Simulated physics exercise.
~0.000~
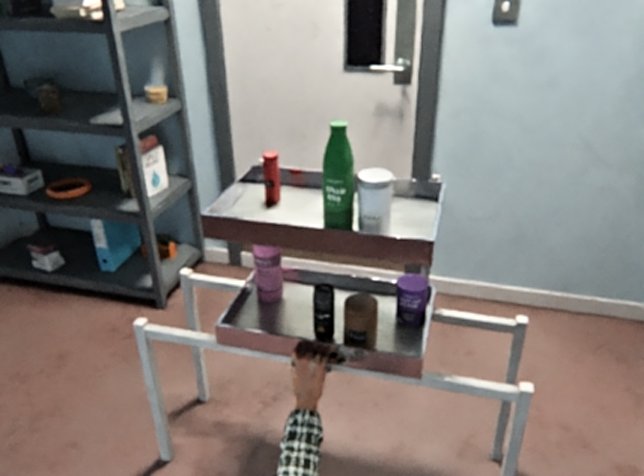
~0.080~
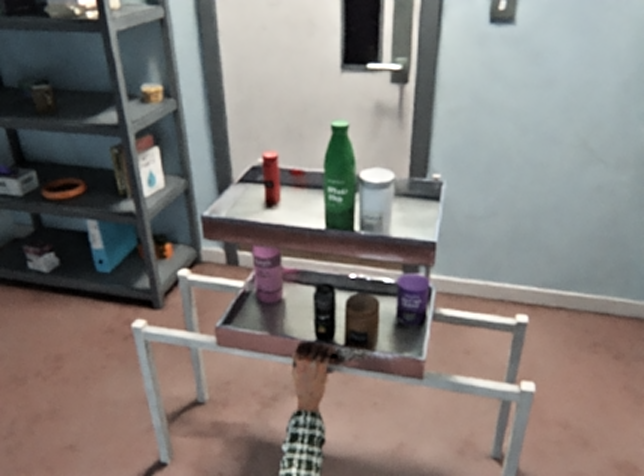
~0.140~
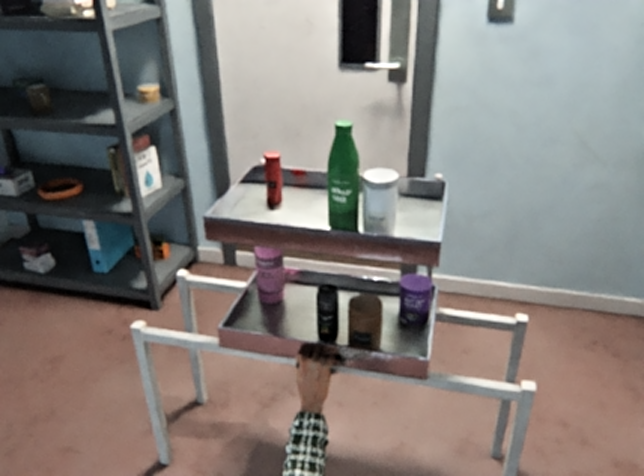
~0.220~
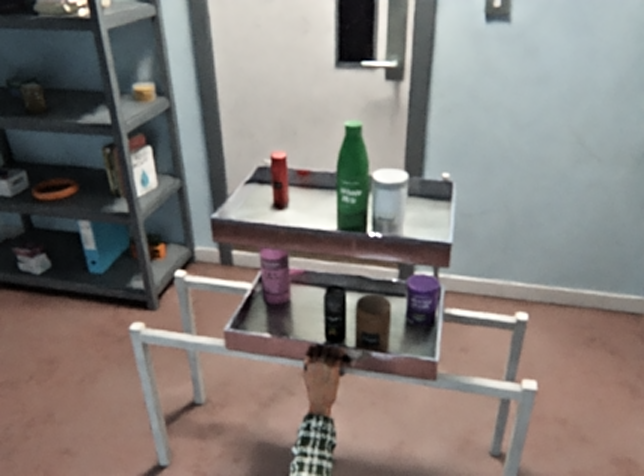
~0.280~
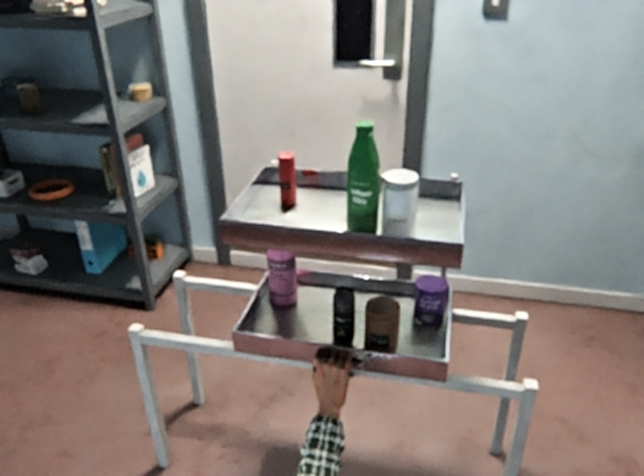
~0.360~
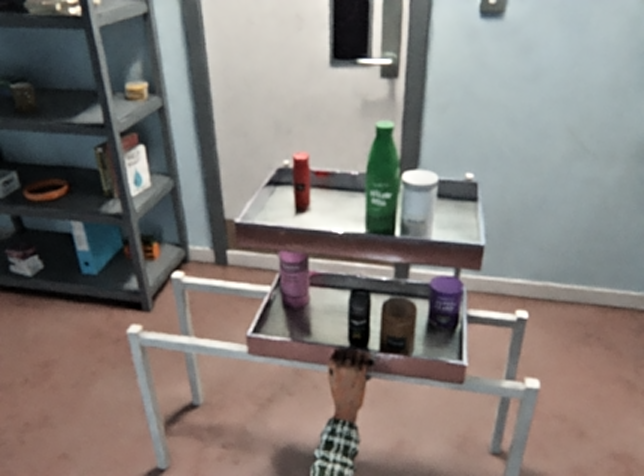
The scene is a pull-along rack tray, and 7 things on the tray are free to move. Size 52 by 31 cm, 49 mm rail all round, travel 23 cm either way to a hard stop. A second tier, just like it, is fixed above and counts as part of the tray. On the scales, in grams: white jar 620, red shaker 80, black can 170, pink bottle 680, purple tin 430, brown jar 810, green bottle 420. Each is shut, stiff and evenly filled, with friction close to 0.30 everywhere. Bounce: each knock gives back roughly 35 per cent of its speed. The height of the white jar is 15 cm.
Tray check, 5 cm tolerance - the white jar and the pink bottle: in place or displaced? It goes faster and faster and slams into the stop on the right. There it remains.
My prediction: The white jar moves away from its start; the pink bottle moves away from its start.
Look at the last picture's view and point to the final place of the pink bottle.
Around (387, 278).
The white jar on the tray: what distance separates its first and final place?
Roughly 10 cm.
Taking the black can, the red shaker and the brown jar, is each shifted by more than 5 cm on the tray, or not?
Here is how it goes: The black can moves off; next, the red shaker moves off; last, the brown jar moves off.
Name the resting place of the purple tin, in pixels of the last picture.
Near (501, 309).
Around 0.66 s, tray has slid 23 cm right; white jar shifted 7 cm near (518, 217); pink bottle shifted 7 cm near (370, 275); green bottle shifted 7 cm.
Around 0.76 s, tray has slid 23 cm right; pink bottle shifted 10 cm near (384, 277); white jar shifted 10 cm near (533, 218); green bottle at 12° to upright.
Around 1.06 s, tray has slid 23 cm right; pink bottle shifted 11 cm near (388, 278); white jar shifted 10 cm near (533, 219); red shaker on its side.
Around 2.36 s, white jar resting near (533, 219); pink bottle resting near (388, 278).
Finally (3.4 s), on their side or leaning hard on the tray, red shaker; not toppled but over 5 cm from the start, white jar, black can, pink bottle, brown jar and green bottle; purple tin still in place (within 5 cm). Final places as that camera would see them, white jar near (533, 219), pink bottle near (388, 278).
